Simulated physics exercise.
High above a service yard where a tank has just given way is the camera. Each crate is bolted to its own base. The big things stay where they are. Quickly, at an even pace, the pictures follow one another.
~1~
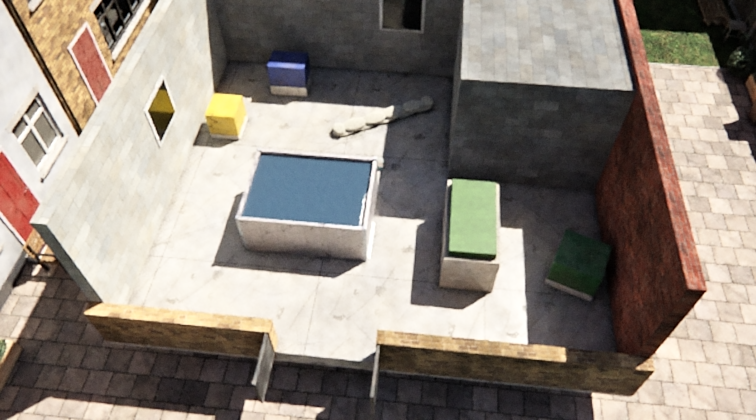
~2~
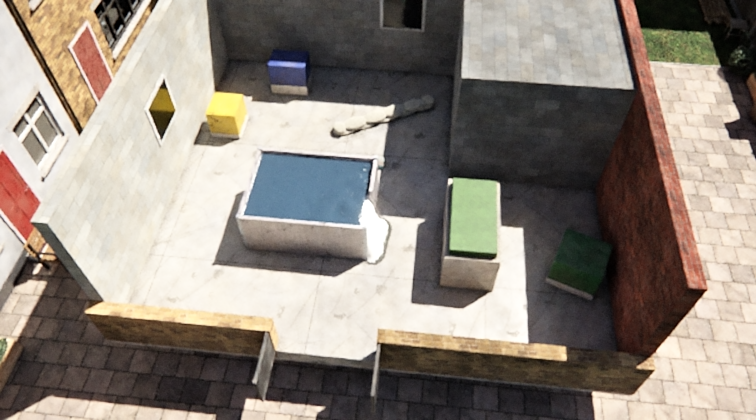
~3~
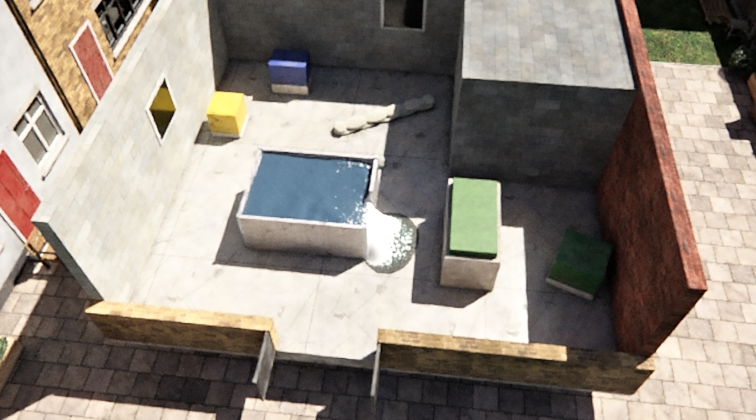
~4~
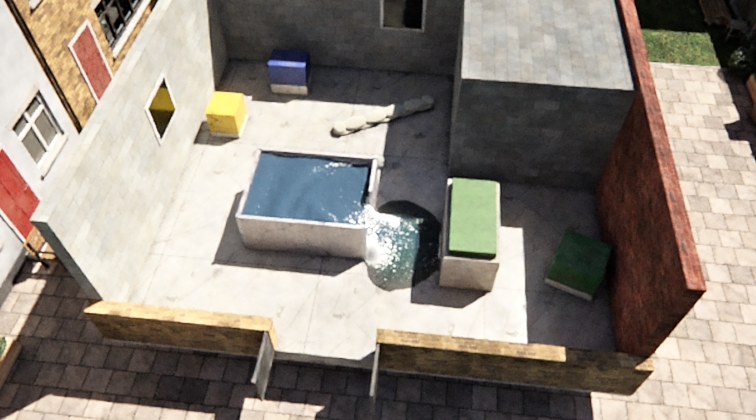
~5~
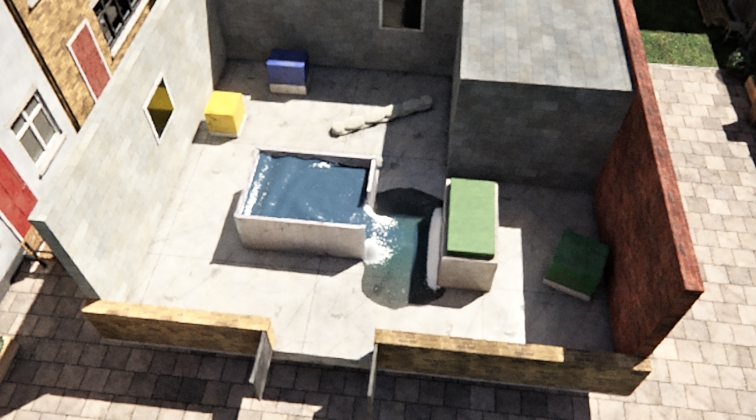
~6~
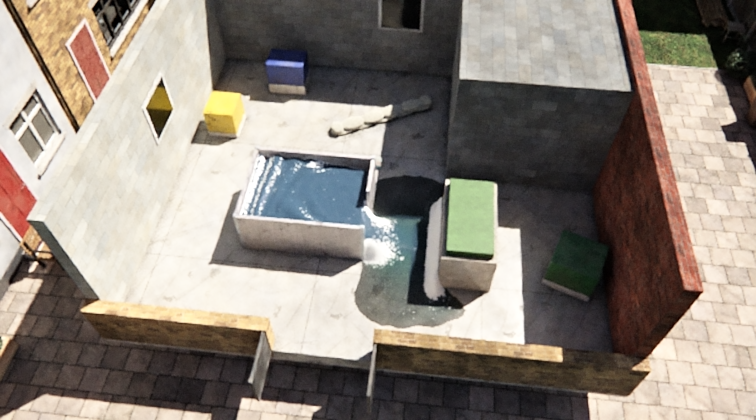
A large tank of water pours from its right side and spreads across the yard floor.
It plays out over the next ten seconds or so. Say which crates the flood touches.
At the end, I expect the blue crate to never get touched; I expect the yellow crate to never get touched; I expect the green crate to get touched.
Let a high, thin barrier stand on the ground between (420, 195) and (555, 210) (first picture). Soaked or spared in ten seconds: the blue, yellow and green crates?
My reading: Blue keeps dry, yellow remains dry, green takes water.
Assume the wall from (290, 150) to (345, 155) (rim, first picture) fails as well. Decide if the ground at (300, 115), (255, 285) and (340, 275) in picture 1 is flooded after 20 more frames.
Order as asked: Swamped, untouched, untouched.
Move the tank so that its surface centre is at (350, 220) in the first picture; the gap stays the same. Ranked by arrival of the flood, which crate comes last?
The one in yellow.
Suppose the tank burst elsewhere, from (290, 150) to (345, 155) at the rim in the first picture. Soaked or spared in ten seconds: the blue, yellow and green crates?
I'd expect the blue crate goes wet, the yellow crate goes wet, and the green crate remains untouched.
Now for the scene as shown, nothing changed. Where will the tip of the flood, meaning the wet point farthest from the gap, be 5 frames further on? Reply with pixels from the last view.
I'd say at around (549, 367).
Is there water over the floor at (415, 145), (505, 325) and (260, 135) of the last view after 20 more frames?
Point one sodden, point two sodden, point three left clear.
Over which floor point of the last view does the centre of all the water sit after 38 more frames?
The water centres close to (396, 226).
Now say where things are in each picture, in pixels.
In the first frame, the water tank at (309, 190) is whole and still.
In the second frame, the front is at (370, 262), out from the gap at (367, 228).
In the third frame, water pours out at (367, 229) and has run to (415, 234).
In the fourth frame, water pours out at (367, 231) and has run to (440, 229).
In the fifth frame, water pours out at (365, 231) and has run to (437, 295).
In the sixth frame, the front is at (459, 309), out from the gap at (364, 231).
A moment on, water covers 15 % of the floor; the blue crate not reached, the yellow crate not reached, the green crate not reached.
Next, water covers 35 % of the floor; the blue crate not reached, the yellow crate not reached, the green crate not reached.
Then, water covers 55 % of the floor; the blue crate not reached, the yellow crate not reached, the green crate water round its plinth.
Later, water covers 85 % of the floor; the blue crate water round its plinth, the yellow crate water round its plinth, the green crate water round its plinth.
In the end, water covers 95 % of the floor; the blue crate stayed above the water, the yellow crate stayed above the water, the green crate was topped.
